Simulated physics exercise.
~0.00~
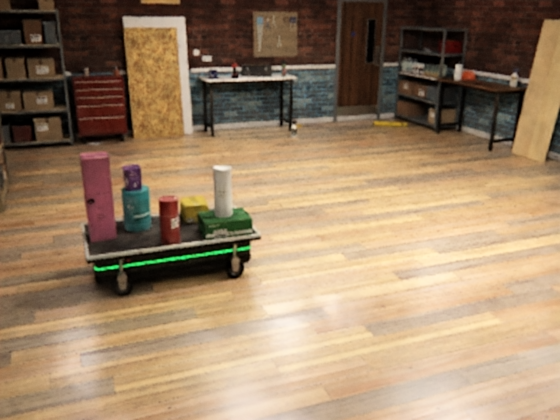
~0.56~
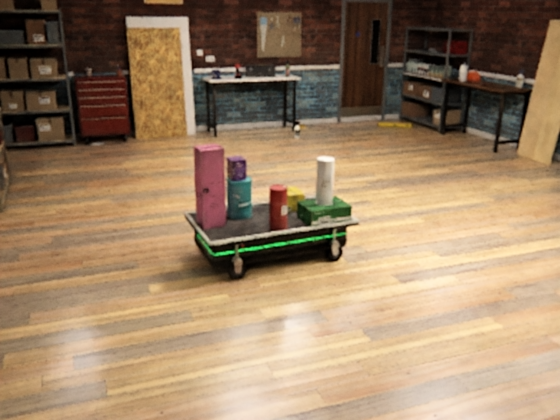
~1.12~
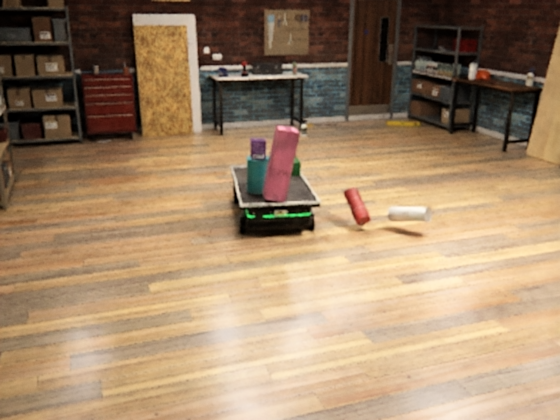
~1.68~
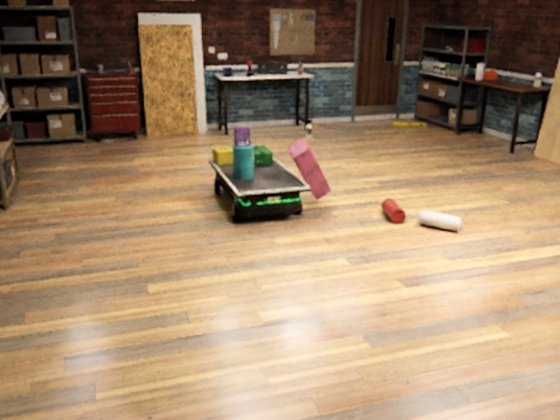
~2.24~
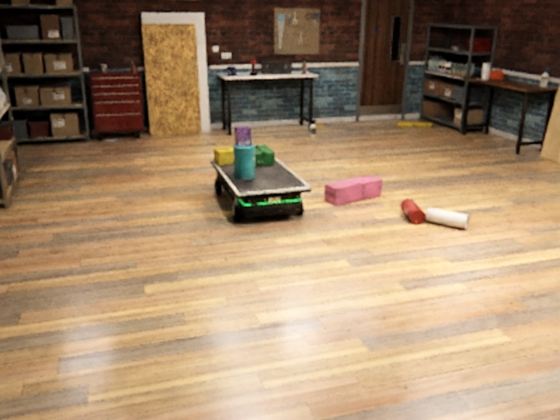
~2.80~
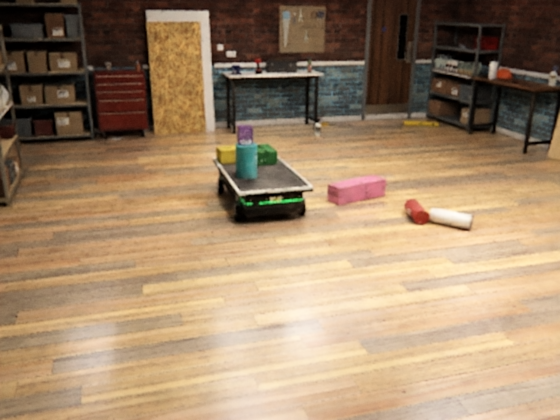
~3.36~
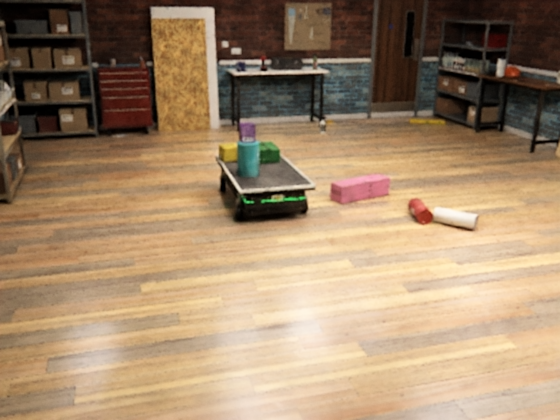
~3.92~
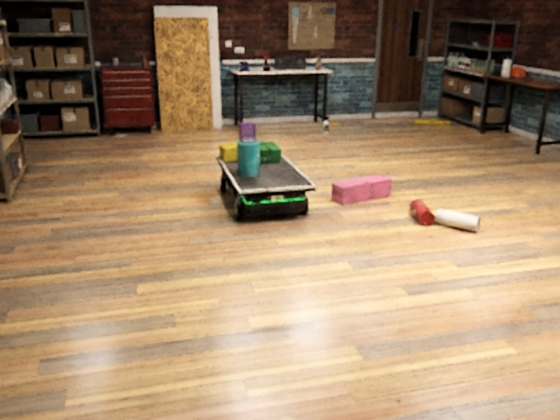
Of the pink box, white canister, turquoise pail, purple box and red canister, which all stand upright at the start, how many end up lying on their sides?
Three of them end up lying on their sides, namely the pink box, the white canister and the red canister.
In a brick-walled workshop, a low cart carrying coloured boxes and canisters rolls right and turns away from the viewer, and the red and white canisters fall off, followed by the pink box; the cart stops with the other items still aboard.
